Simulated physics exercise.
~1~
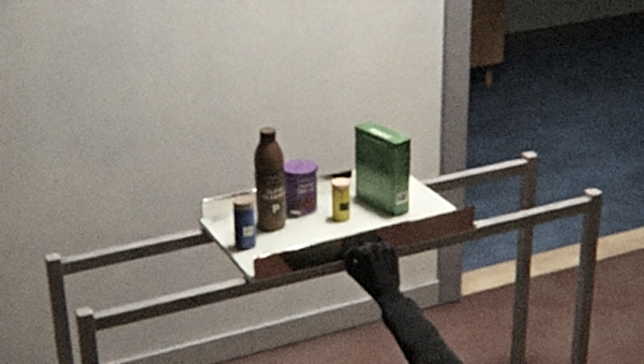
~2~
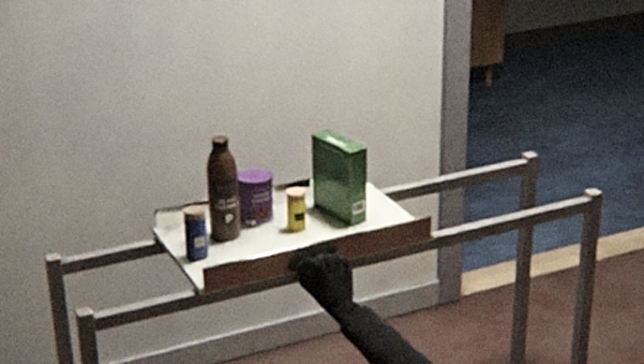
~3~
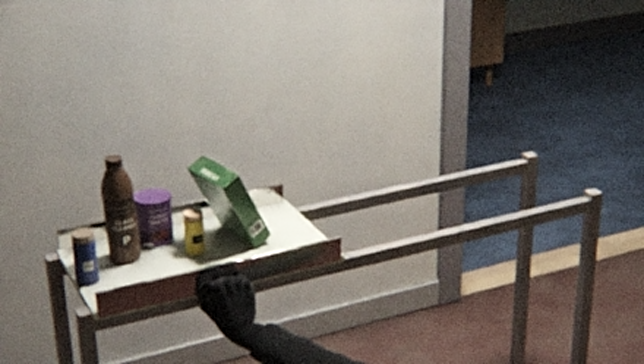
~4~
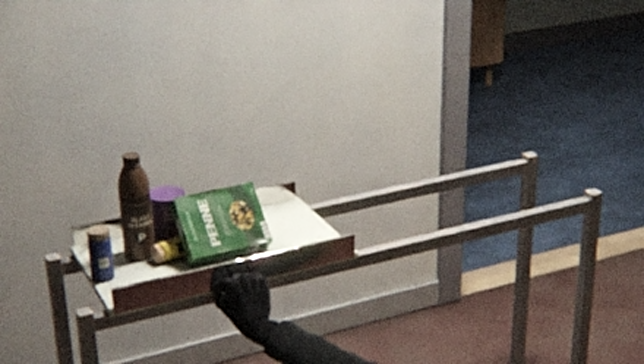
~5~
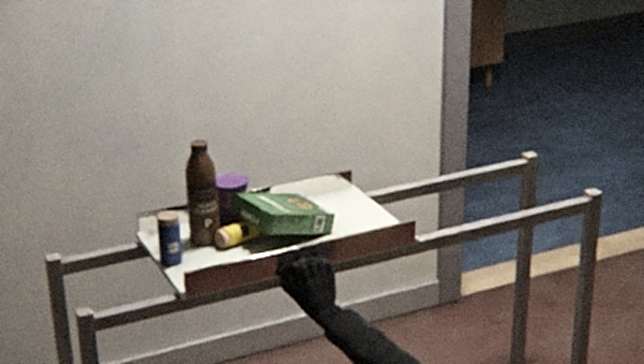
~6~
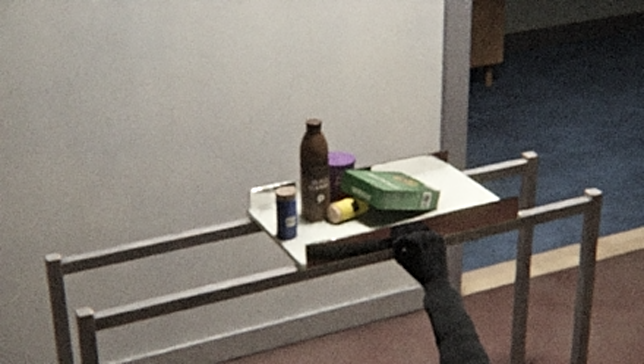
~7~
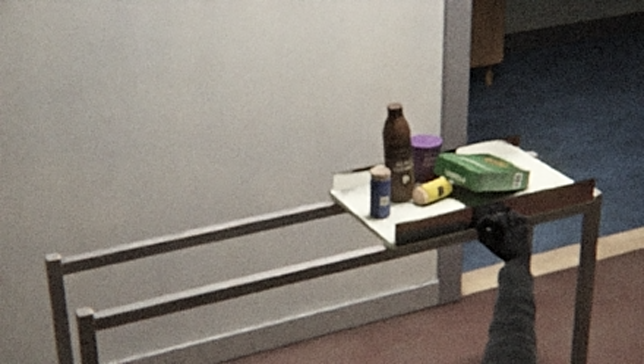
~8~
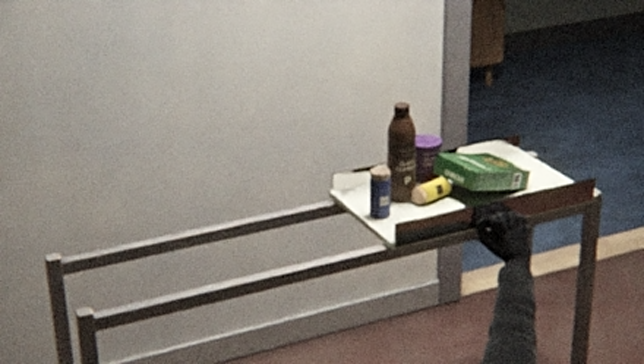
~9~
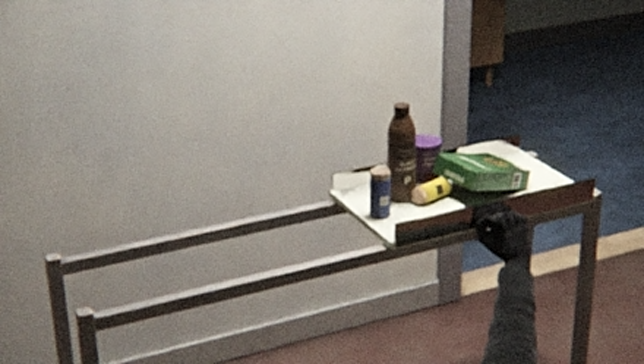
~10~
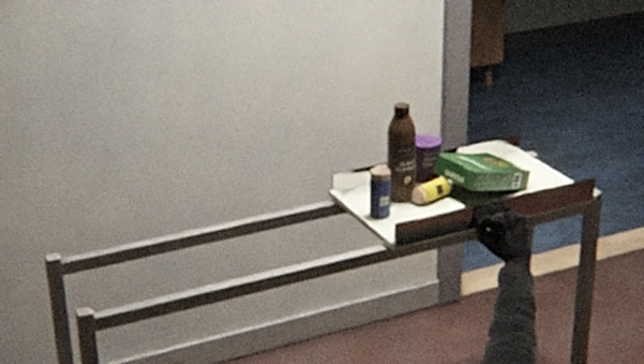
A tray carrying a brown bottle, purple tin, blue shaker, yellow shaker and green packet slides left along rails beside a black-gloved hand, and the packet tips and topples with the yellow shaker before the tray travels right and stops, the other three still upright.
